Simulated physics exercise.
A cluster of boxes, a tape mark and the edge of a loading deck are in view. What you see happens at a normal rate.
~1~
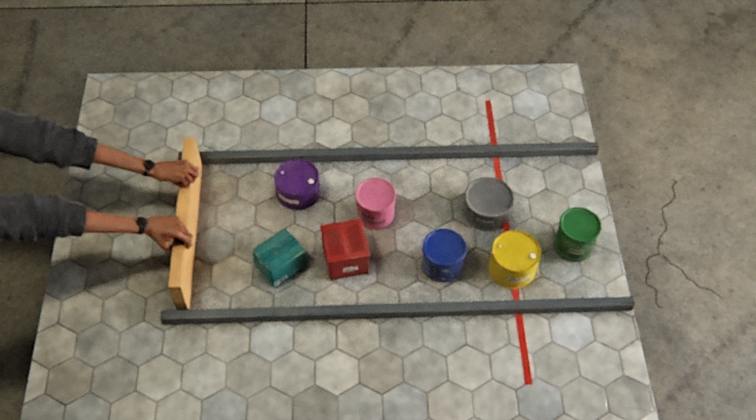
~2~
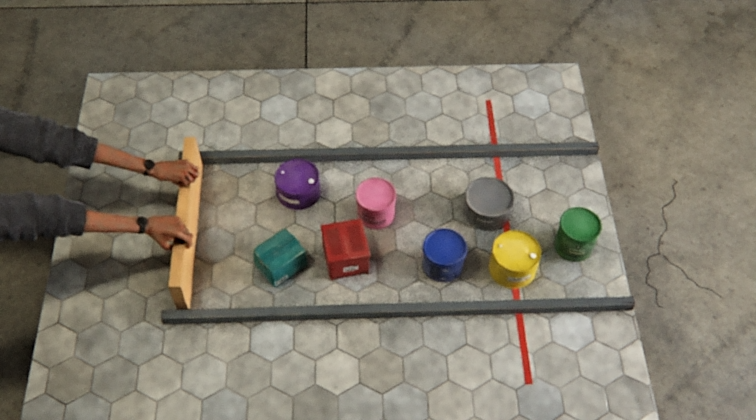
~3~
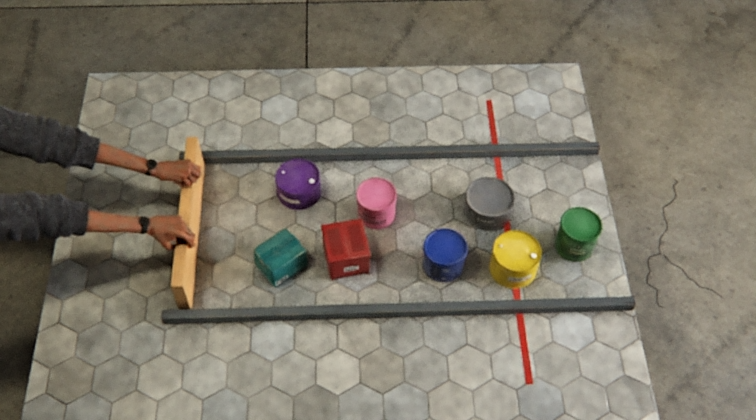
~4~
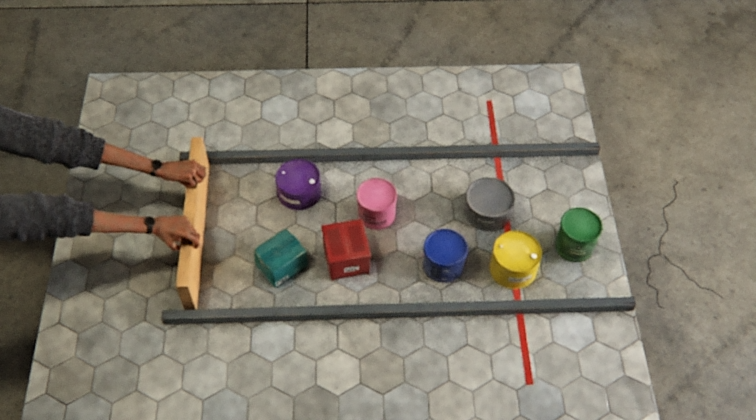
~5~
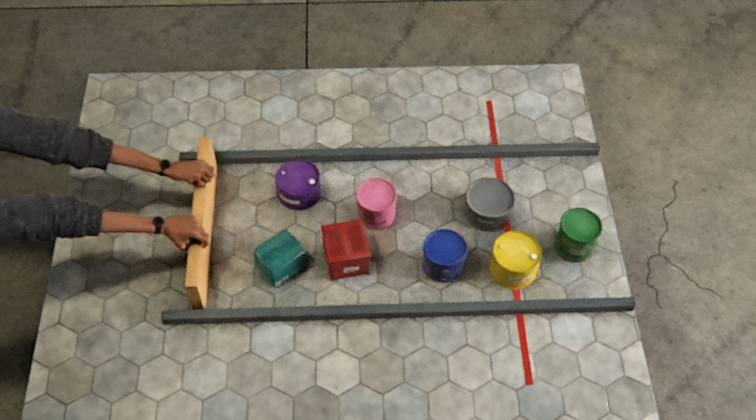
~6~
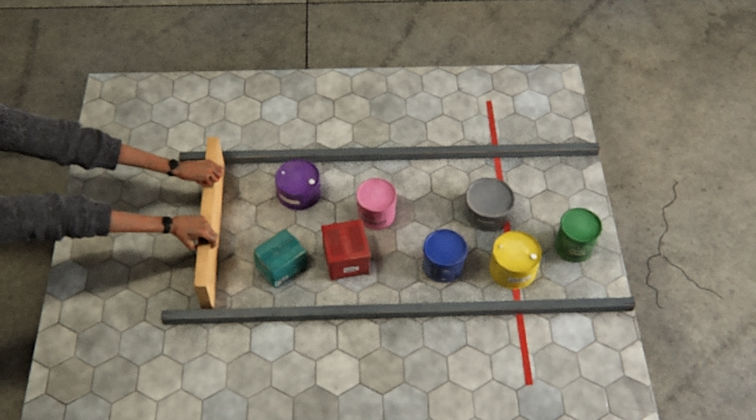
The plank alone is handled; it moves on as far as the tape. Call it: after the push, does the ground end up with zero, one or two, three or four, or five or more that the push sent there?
The ground ends up with one or two.
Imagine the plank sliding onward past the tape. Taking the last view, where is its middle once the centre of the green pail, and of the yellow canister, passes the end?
(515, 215) and (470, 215), more or less.
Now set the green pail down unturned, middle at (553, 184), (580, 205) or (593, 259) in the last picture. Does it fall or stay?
Place by place, it is safe; is safe; goes off the edge.
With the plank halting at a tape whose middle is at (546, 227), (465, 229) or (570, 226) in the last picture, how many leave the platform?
Try by try, 3, 0 and 5.
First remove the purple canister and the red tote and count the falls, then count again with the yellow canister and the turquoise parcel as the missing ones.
First 0, second 0.
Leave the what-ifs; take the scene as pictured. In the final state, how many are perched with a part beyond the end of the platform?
You'd get 2.
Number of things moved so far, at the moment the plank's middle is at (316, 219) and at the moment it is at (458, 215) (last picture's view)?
At the first place 3, at the second 8.
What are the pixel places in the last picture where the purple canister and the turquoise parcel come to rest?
Listed as asked: First (523, 175), and then (535, 263).
A little later, none off yet; green pail at rest near (578, 236); yellow canister at rest near (515, 260); grey pail at rest near (489, 205).
Next, none off yet; green pail shifted a little near (583, 233); yellow canister shifted about its own width near (561, 265); grey pail at rest near (489, 205).
When it is over, the number that fall off is one or two; down, yellow canister.
